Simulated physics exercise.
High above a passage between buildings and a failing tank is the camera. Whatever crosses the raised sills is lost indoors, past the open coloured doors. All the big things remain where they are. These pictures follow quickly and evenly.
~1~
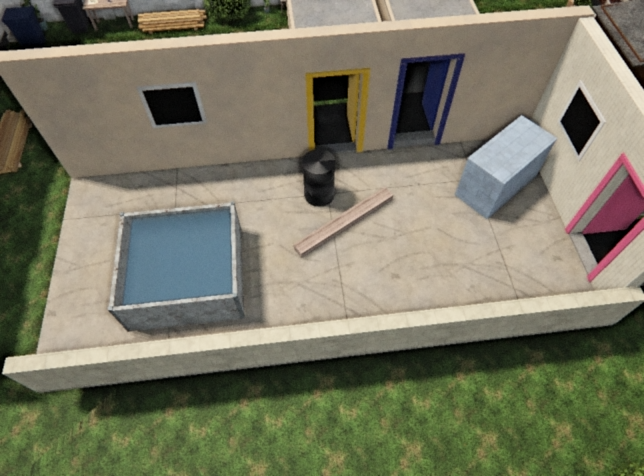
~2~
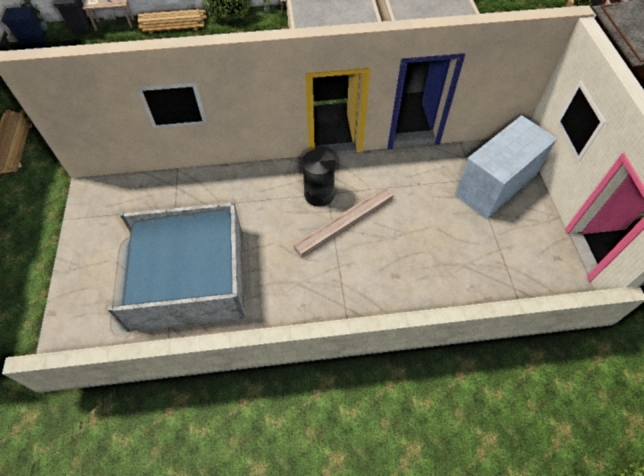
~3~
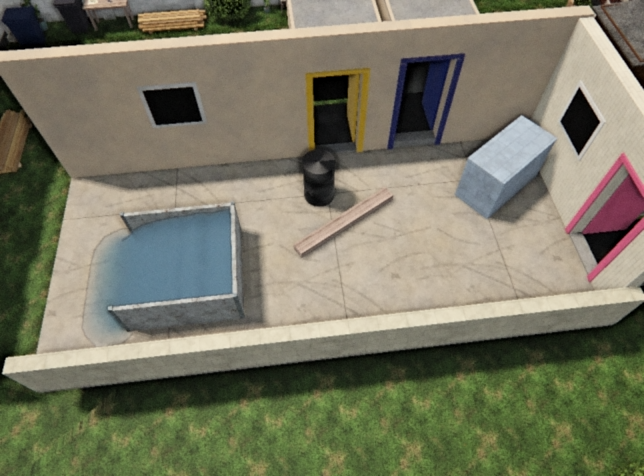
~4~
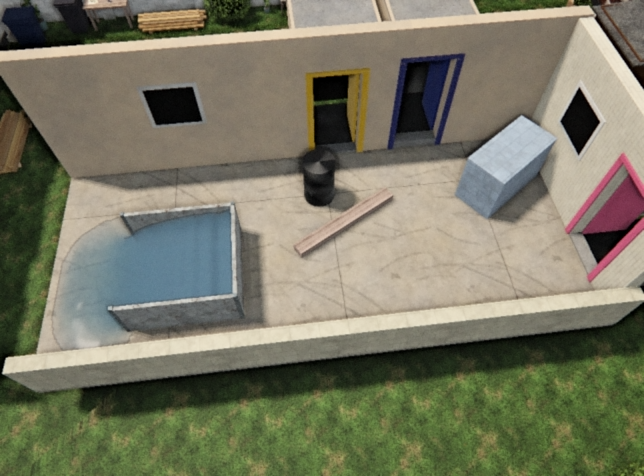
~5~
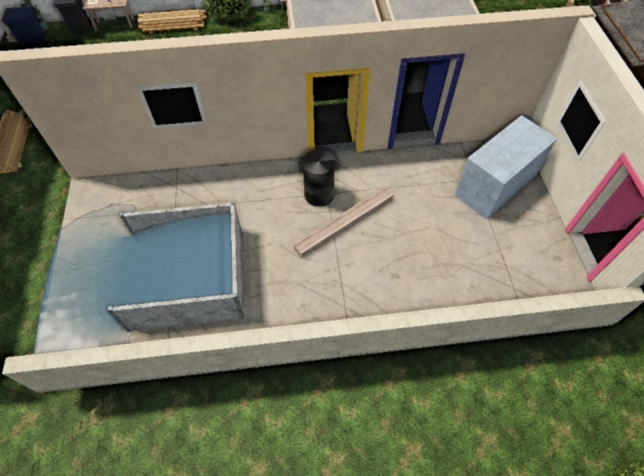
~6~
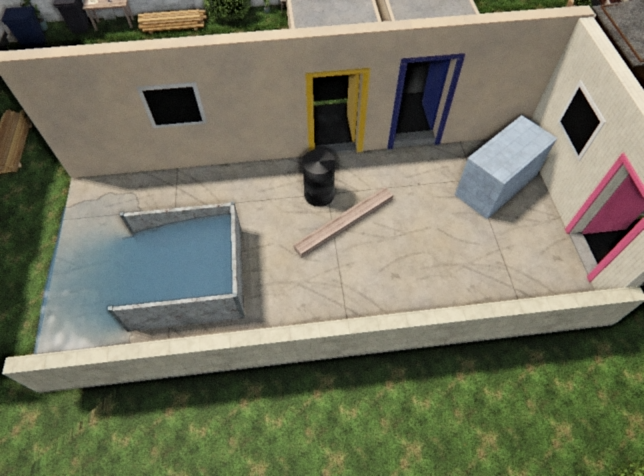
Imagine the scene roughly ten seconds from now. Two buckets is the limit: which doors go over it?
The yellow door stays within two buckets; the pink door stays within two buckets; the blue door stays within two buckets.
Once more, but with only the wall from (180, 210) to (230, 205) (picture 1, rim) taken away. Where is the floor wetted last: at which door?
That would be the pink one.
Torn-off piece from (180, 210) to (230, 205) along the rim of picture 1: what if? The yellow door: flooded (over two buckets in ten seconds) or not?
Result for the yellow door: It ends up above.
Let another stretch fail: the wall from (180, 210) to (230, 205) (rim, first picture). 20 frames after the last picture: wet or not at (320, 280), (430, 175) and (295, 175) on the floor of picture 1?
In the order given: Untouched, swamped and swamped.
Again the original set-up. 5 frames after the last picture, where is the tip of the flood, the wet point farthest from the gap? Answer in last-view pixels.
At roughly (83, 180).
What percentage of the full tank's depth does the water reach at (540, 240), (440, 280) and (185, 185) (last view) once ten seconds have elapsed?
Approx. values, in order: 0 %, 0 %, 0 %.
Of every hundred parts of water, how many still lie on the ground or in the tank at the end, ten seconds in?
About 8 %.
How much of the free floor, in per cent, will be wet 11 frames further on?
It works out to about 15 in a hundred.
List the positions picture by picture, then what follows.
In the first picture, the water tank at (177, 255) is whole and still.
In the second picture, the front is at a hidden place, out from the gap at (131, 276).
In the third picture, water pours out at (132, 277) and has run to (118, 234).
In the fourth picture, the front is at (89, 235), out from the gap at (132, 278).
In the fifth picture, the front is at (61, 235), out from the gap at (132, 278).
In the sixth picture, water pours out at (132, 278) and has run to (68, 211).
A moment on, water covers 15 % of the floor; the yellow door not reached, the pink door not reached, the blue door not reached.
Next, water covers 15 % of the floor; the yellow door not reached, the pink door not reached, the blue door not reached.
Then, water covers 15 % of the floor; the yellow door not reached, the pink door not reached, the blue door not reached.
Later, water covers 15 % of the floor; the yellow door not reached, the pink door not reached, the blue door not reached.
In the end, water covers 10 % of the floor; the yellow door not reached, the pink door not reached, the blue door not reached.
